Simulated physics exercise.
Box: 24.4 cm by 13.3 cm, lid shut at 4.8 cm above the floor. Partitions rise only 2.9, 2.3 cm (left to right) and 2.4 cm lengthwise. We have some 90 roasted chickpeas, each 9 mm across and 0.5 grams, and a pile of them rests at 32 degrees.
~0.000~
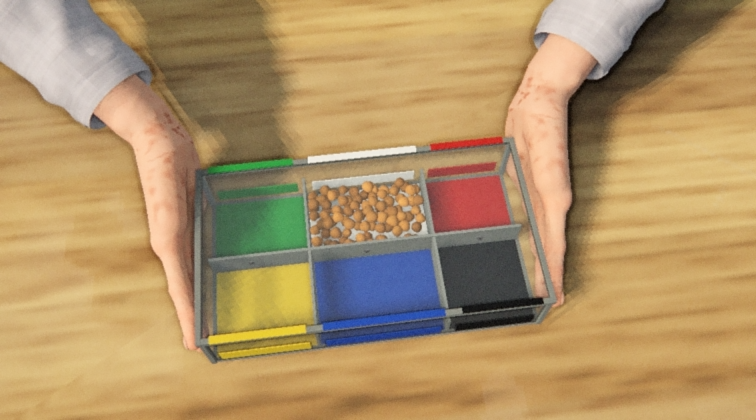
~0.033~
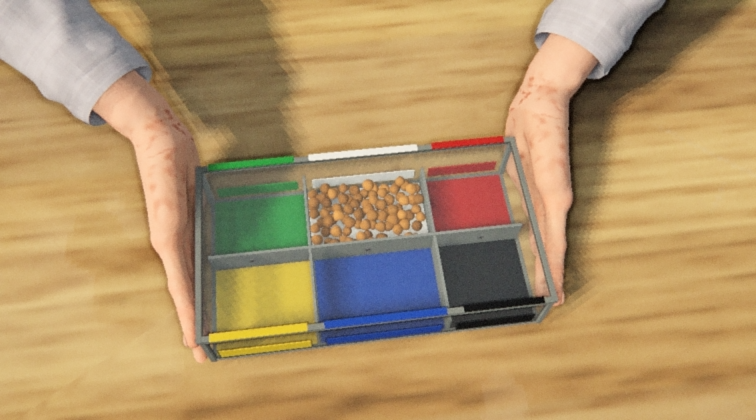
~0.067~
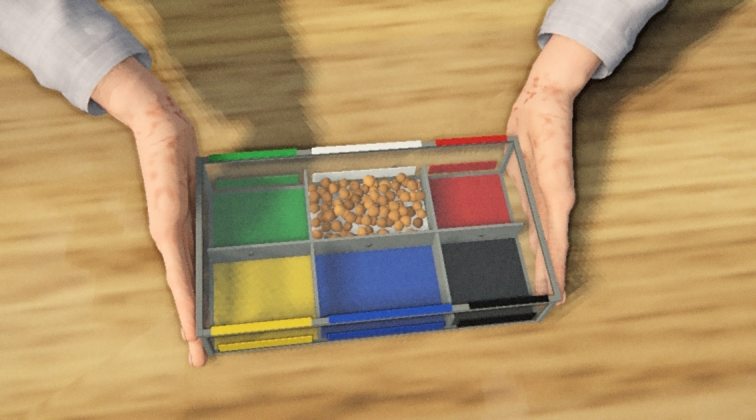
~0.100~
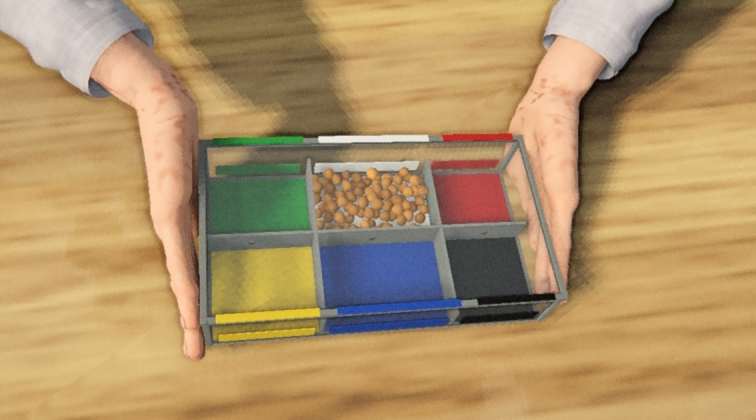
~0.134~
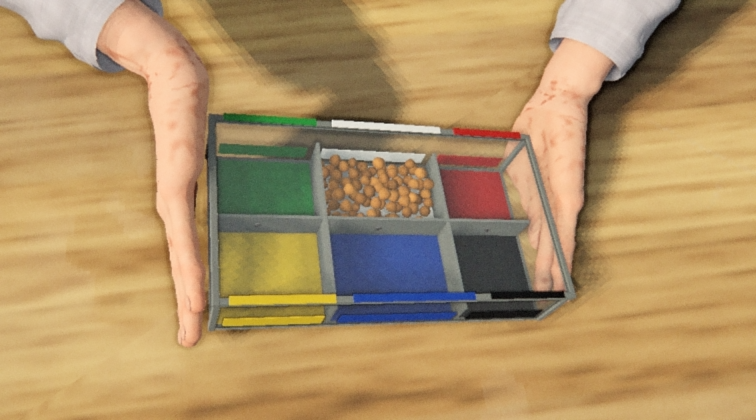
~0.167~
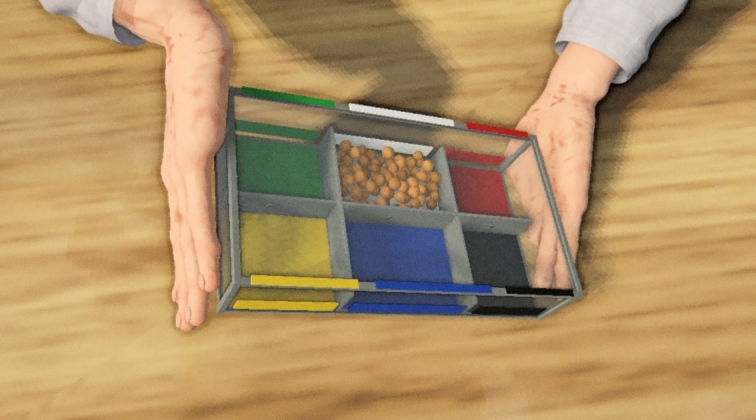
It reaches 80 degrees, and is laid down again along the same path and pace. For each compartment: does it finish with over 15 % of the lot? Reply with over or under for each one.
Red: Over, blue: Under, green: Under, yellow: Under, white: Over, black: Under.
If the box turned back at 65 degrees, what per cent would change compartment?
I'd estimate around 40 per cent.
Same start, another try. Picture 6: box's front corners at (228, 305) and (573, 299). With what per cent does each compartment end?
By the end, red has 35%, blue has 0%, green has 0%, yellow has 0%, white has 30% and black has 40%.
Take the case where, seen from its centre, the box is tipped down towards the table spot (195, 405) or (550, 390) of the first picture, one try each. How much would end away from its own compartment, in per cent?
Roughly 70 % for the first direction, roughly 85 % for the second.
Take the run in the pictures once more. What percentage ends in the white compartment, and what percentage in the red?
The white compartment ends with 30 per cent, the red one with 65 per cent.
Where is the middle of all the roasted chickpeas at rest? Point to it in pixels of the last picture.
After settling, the middle sits near (481, 202).
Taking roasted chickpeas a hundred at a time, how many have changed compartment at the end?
Result: Roughly 70 %.
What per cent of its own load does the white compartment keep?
Share retained: Some 30 per cent.
Then, at 0.52 s, tilt 78 degrees; red 25 %, white 75 %.
After 0.76 s, tilt 30 degrees; red 65 %, white 30 %, black 5 %.
After 1.10 s, tilt 0 degrees; red 65 %, white 30 %, black 5 %.
By 1.5 s all is still; red 65 %, blue 0 %, green 0 %, yellow 0 %, white 30 %, black 5 %.
